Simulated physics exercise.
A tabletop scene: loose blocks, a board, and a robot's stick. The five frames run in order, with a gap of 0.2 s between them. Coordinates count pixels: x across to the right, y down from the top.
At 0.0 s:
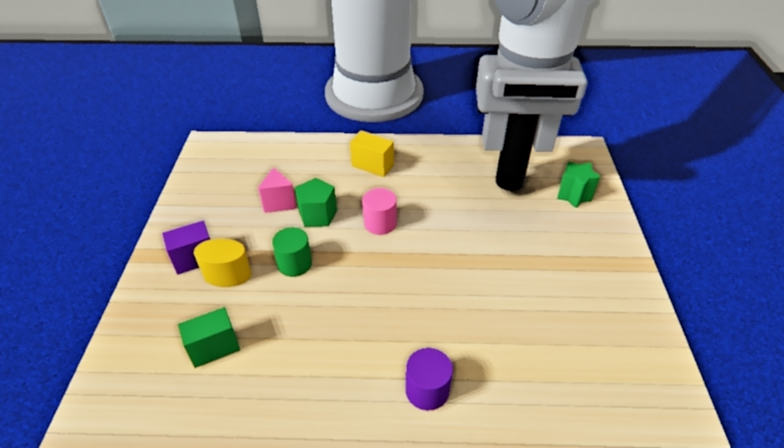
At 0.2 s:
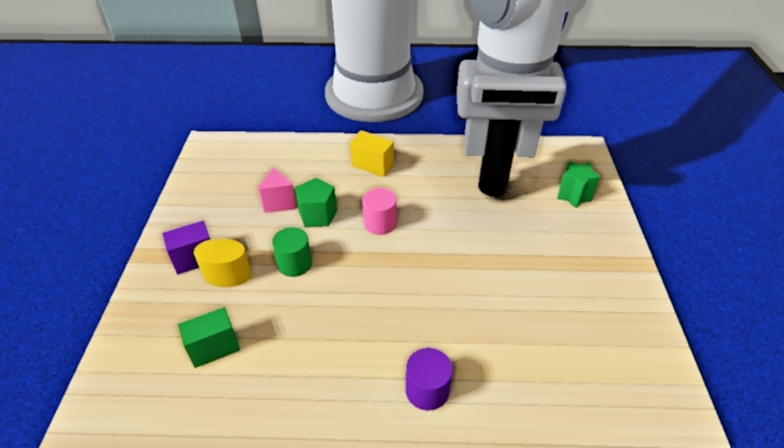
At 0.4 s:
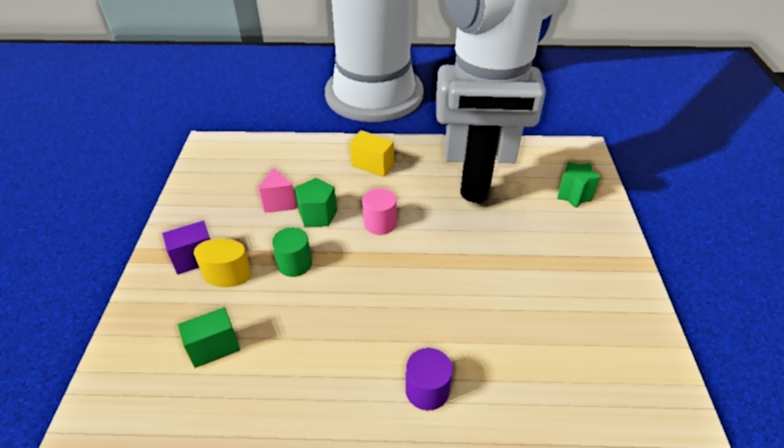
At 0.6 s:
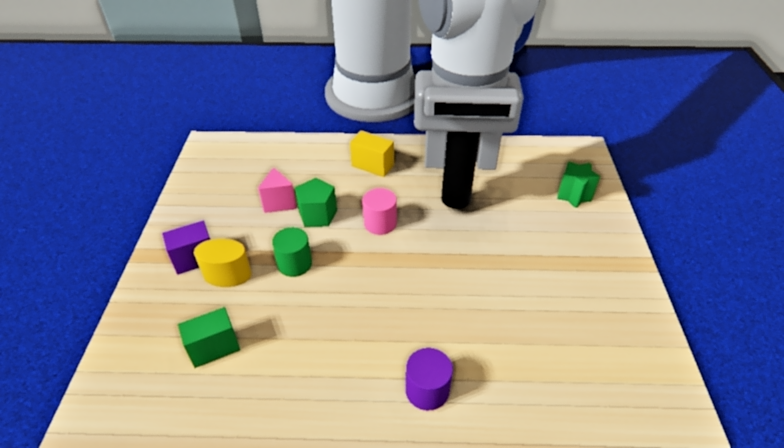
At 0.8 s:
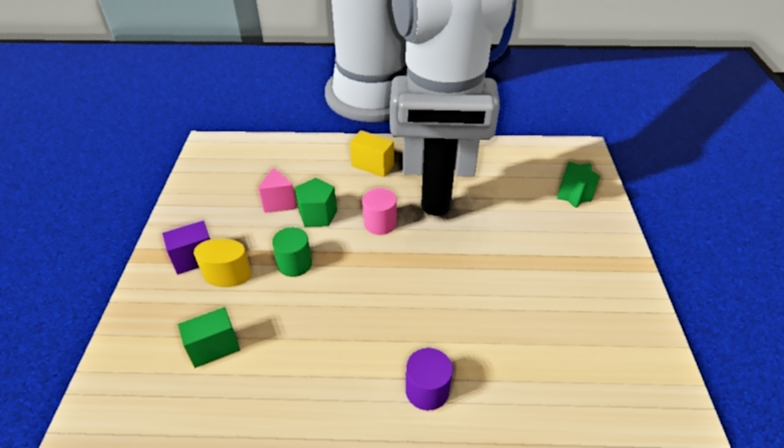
The robot's black stick slid steadily left and slightly toward the viewer across the wooden board, from beside the green star to just right of the pink cylinder, while the colored blocks stayed still.
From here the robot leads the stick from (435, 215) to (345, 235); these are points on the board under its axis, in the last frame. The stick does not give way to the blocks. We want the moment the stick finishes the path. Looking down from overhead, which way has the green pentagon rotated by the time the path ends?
Rotation: Clockwise.
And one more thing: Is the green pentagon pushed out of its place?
The answer is yes.
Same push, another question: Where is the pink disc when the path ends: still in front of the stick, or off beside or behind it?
Still leading.
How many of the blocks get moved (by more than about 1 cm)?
Blocks that move over 1 cm: Two.
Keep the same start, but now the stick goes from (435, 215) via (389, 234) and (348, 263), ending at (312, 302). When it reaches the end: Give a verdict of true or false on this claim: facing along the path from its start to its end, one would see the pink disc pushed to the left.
That claim is false.
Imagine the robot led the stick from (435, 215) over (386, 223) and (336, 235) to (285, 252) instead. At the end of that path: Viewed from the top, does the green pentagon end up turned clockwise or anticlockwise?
It turns clockwise.
What follows on the original path. One third of the way, stick at (406, 213); pink disc at (373, 200).
Two thirds of the way, stick at (375, 220); pink disc at (341, 203).
At the end, stick at (344, 227); pink three-sided block at (271, 177), turned 20° anticlockwise; green disc in place; green pentagon at (299, 188), turned 50° clockwise; pink disc at (309, 210).
